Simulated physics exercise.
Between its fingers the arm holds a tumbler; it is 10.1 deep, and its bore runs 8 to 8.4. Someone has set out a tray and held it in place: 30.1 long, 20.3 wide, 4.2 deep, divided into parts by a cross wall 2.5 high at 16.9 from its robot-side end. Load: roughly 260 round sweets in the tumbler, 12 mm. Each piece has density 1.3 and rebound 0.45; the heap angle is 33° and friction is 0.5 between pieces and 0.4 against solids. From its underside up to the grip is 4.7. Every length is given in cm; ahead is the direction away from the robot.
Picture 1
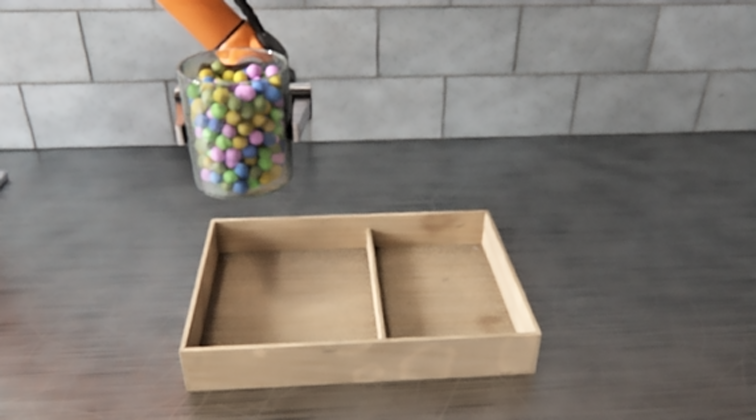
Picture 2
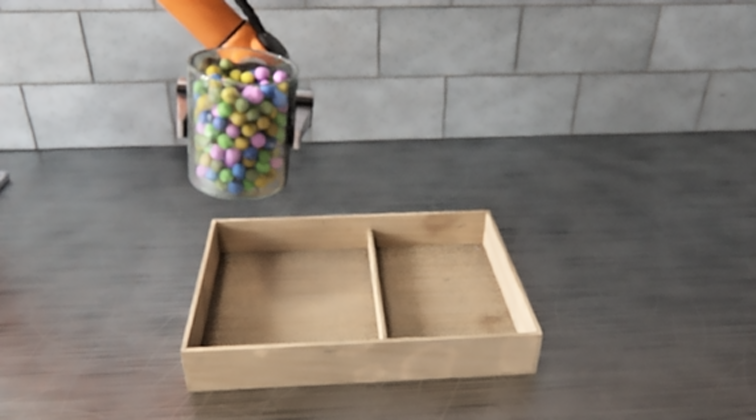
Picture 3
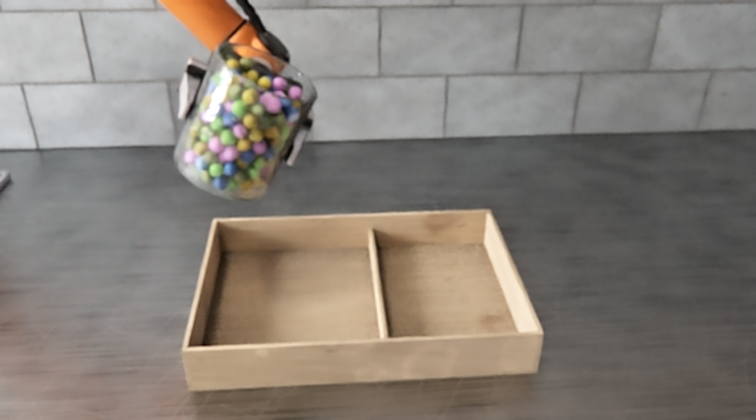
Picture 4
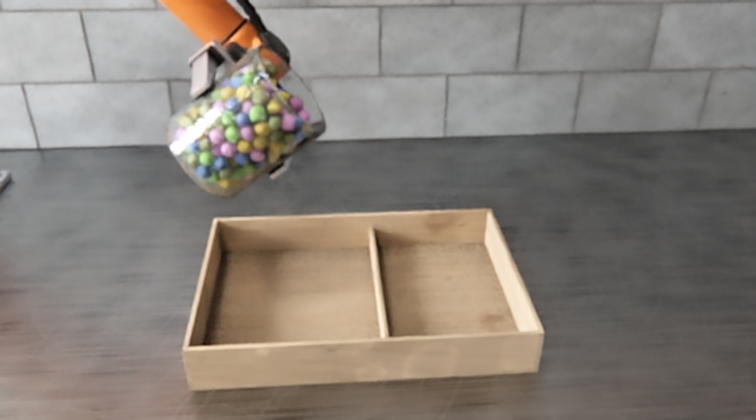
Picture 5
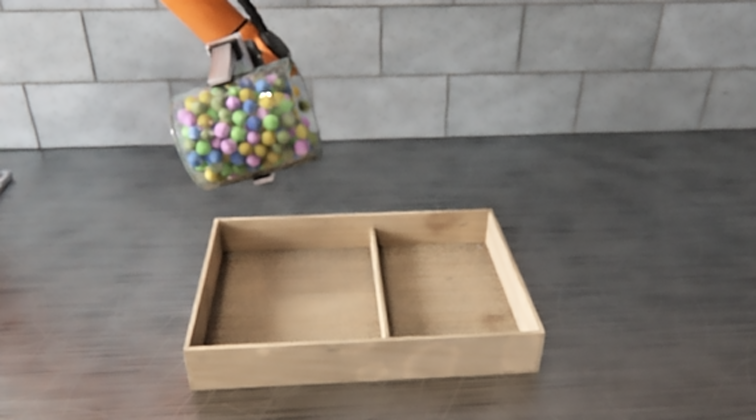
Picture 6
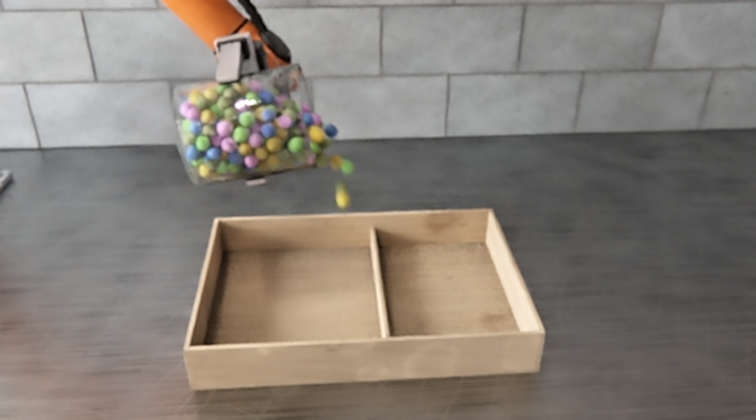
A clear tumbler full of colorful round sweets, gripped by an orange robot arm, tilted steadily to the right above a divided wooden tray until a few sweets slid over its rim and dropped.
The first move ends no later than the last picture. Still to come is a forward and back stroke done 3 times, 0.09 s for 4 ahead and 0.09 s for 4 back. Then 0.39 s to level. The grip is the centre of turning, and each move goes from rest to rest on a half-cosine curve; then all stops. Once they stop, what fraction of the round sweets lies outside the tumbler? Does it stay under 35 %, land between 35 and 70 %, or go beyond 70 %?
It goes beyond 70 %.
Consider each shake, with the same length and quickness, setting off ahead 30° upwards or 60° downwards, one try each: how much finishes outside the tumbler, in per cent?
Try one gives about 95 in a hundred, try two about 45 in a hundred.
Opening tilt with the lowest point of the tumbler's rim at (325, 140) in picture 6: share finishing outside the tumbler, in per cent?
50 percent or so.
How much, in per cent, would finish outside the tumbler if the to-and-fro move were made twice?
Roughly 75 in a hundred.
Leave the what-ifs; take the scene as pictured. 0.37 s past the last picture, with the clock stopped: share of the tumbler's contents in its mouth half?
Around 80 percent.
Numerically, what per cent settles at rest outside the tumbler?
About 80 per cent.
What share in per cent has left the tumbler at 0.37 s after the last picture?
Share out so far: Close to 65 %.
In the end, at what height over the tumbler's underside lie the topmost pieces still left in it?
Roughly 4.0 centimetres.
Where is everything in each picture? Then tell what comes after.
The tumbler middle at (239, 125), level; upper third of the load around (236, 97), from x 195 to 280, top at y 65; 264 in the tumbler, in the first picture.
The tumbler middle at (241, 125), tilted 8° forward; upper third of the load around (237, 98), from x 200 to 285, top at y 65, in the second picture.
The tumbler middle at (243, 125), tilted 28° forward; upper third of the load around (242, 98), from x 190 to 300, top at y 65, in the third picture.
The tumbler middle at (245, 125), tilted 53° forward; upper third of the load around (249, 102), from x 185 to 305, top at y 70, in the fourth picture.
The tumbler middle at (247, 126), tilted 73° forward; upper third of the load around (245, 104), from x 185 to 310, top at y 80, in the fifth picture.
The tumbler middle at (247, 127), tilted 81° forward; upper third of the load around (237, 107), from x 190 to 345, top at y 85; 260 in the tumbler, 4 in flight or on a rim, in the sixth picture.
Then, 0.37 s on, tilted 81° forward, highest piece 20 above the table; 126 in the far-side part, 88 in the tumbler, 16 in the robot-side part, 34 in flight or on a rim.
Then, 0.74 s on, tilted 38° forward, highest piece 22 above the table; 175 in the far-side part, 48 in the tumbler, 40 in the robot-side part, 1 on the table or floor.
Then, 1.13 s on, level, highest piece 19 above the table; 176 in the far-side part, 48 in the tumbler, 39 in the robot-side part, 1 on the table or floor.
Then, 2.18 s on, level, highest piece 19 above the table; 176 in the far-side part, 48 in the tumbler, 39 in the robot-side part, 1 on the table or floor.
In the end, 176 in the far-side part, 48 in the tumbler, 39 in the robot-side part, 1 on the table or floor. That is 82 % outside the tumbler.
